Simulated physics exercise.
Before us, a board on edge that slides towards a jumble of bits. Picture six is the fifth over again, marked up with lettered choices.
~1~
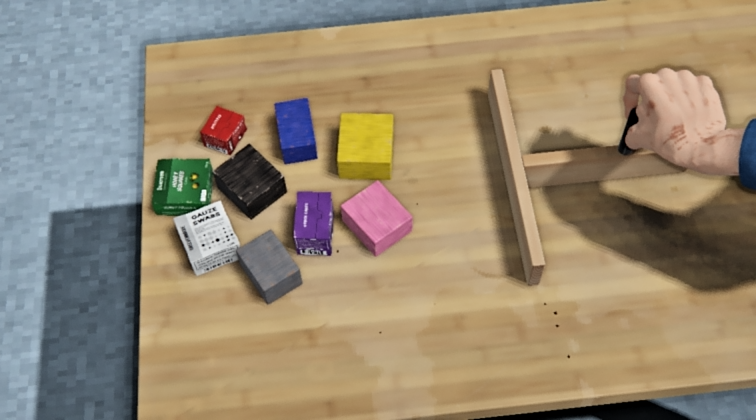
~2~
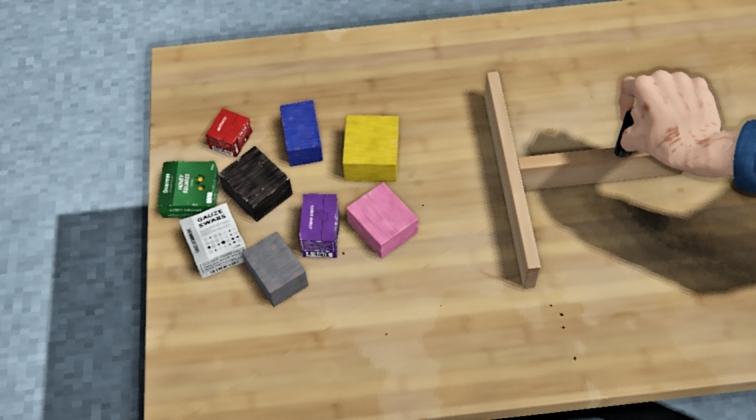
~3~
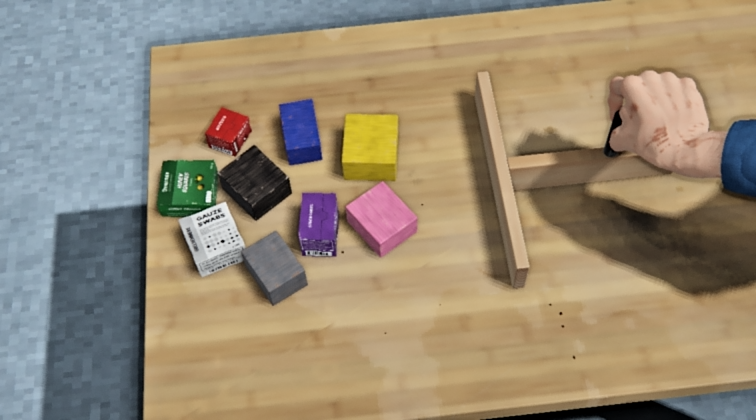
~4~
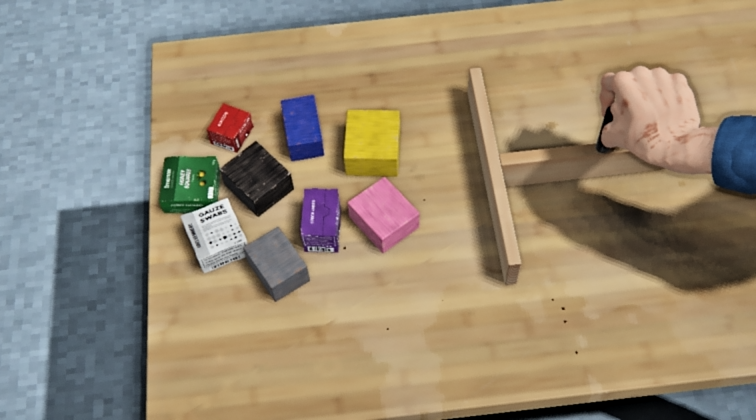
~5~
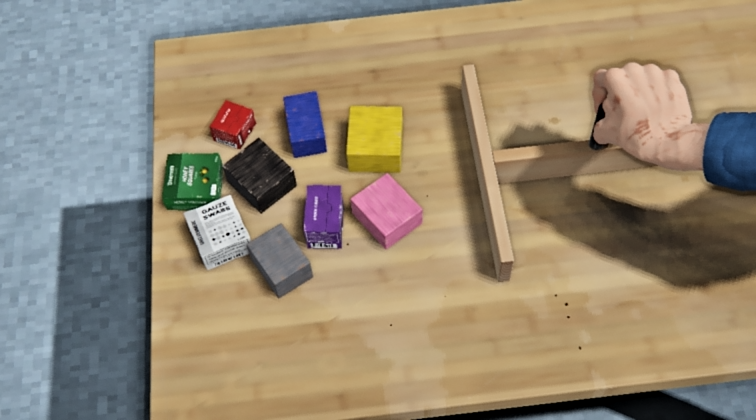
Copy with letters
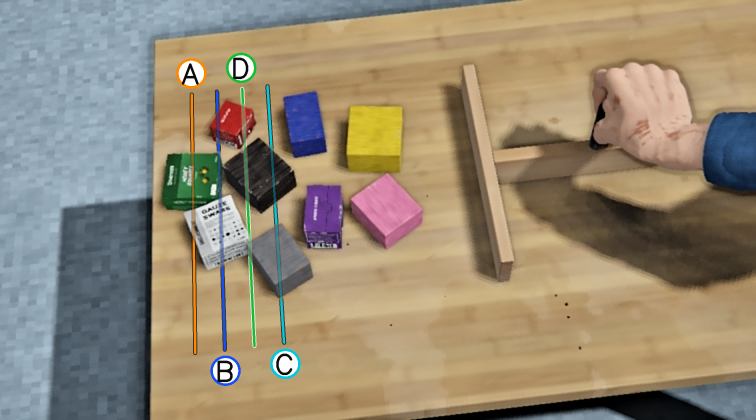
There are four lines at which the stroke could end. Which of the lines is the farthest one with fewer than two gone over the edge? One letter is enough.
The farthest such stop is C.
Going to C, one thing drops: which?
It is the green packet.
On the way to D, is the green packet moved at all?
Yes.
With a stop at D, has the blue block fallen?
No.
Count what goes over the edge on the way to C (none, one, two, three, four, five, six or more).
One.
On the marked copy, A at (193, 214); B at (221, 211); C at (275, 204); D at (248, 207).
With C. Early on, board (410, 165); pink block (375, 211); green packet (193, 182).
Further on, board (332, 174); green packet (183, 181); white box (211, 233).
At the end, board (275, 181); green packet over the edge; white box (159, 240); one fallen.
As for the rest, A drops four; B drops three; D drops two.
